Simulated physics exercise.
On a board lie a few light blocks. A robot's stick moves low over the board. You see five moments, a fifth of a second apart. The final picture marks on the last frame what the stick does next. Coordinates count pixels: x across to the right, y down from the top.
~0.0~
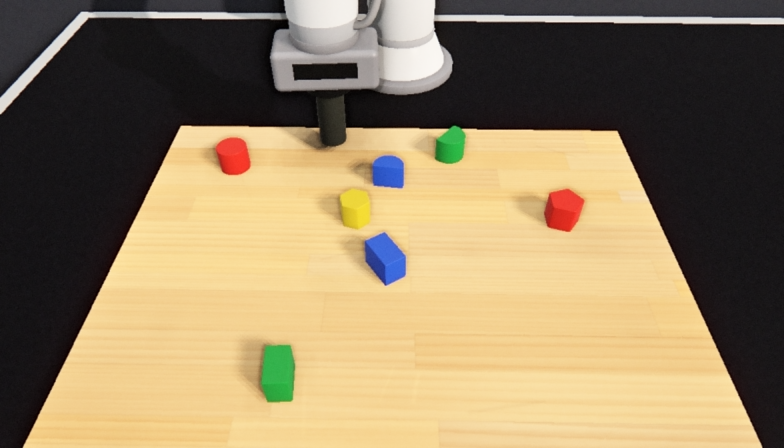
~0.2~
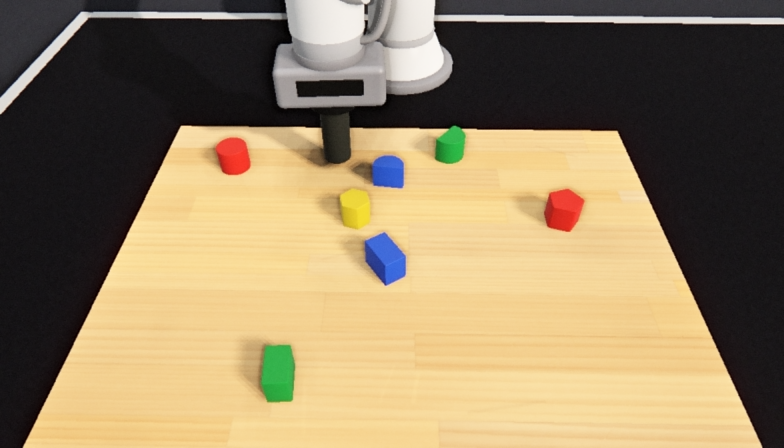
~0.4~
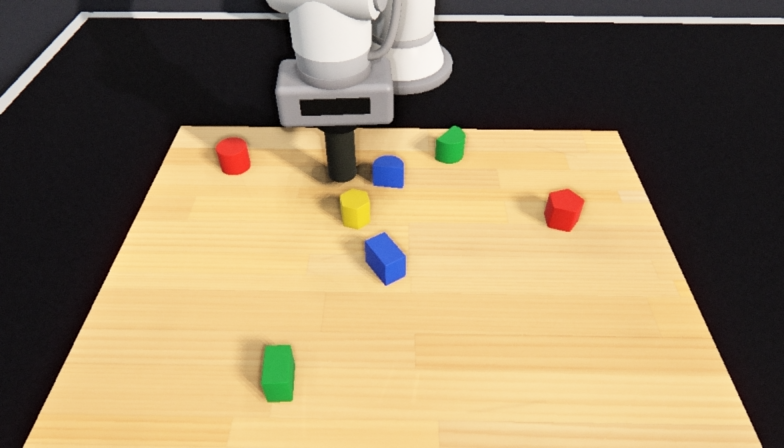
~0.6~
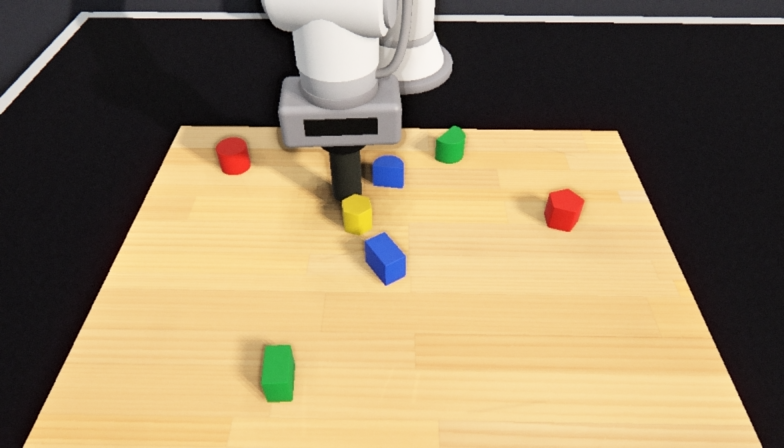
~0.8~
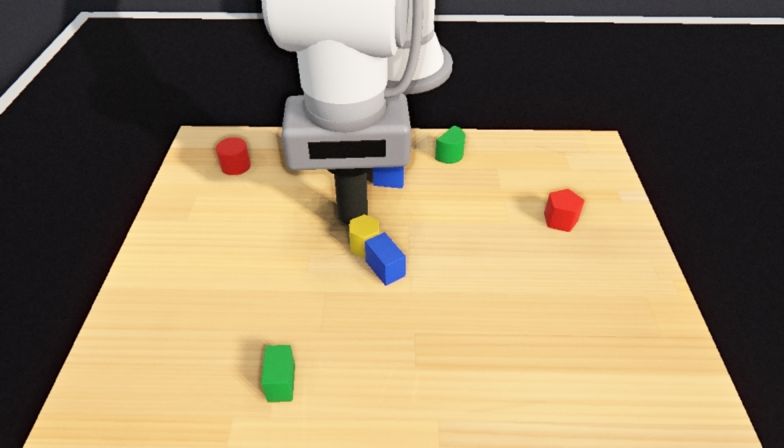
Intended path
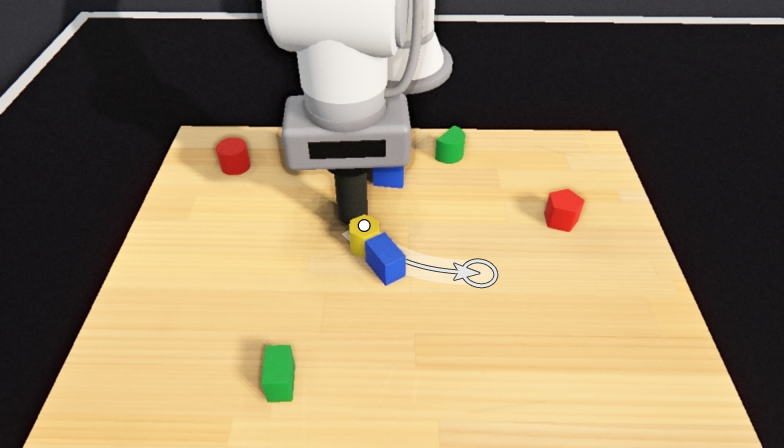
The robot's black stick moves forward and pushes the yellow hexagon toward the blue oblong block.
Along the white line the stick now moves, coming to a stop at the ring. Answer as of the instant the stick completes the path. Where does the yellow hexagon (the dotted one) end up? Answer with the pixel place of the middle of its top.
In the picture, that point is around (417, 270).
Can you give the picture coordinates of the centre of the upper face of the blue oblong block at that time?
The middle of its top is at (413, 300).
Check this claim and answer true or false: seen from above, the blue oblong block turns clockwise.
That is true.
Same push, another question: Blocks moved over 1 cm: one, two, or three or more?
I foresee two blocks being moved.
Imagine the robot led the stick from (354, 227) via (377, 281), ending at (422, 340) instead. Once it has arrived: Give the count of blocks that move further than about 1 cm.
Two will move.
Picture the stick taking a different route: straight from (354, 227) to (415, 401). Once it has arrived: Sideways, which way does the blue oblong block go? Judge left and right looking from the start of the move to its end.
With start-to-end as forward, it shifts left.
The drawn path runs from (354, 227) through (386, 252) and (430, 268) to (480, 273); the dot is on the yellow hexagon.
What follows on the original path. One third of the way, stick at (387, 240); yellow hexagon at (395, 254), turned 20° clockwise; blue oblong block at (406, 281), turned 20° clockwise.
Two thirds of the way, stick at (432, 256); yellow hexagon at (417, 270), turned 45° clockwise; blue oblong block at (413, 300), turned 45° clockwise.
At the end, stick at (482, 261); yellow hexagon at (417, 270), turned 45° clockwise; blue oblong block at (413, 300), turned 45° clockwise; blue D-shaped block not moved.
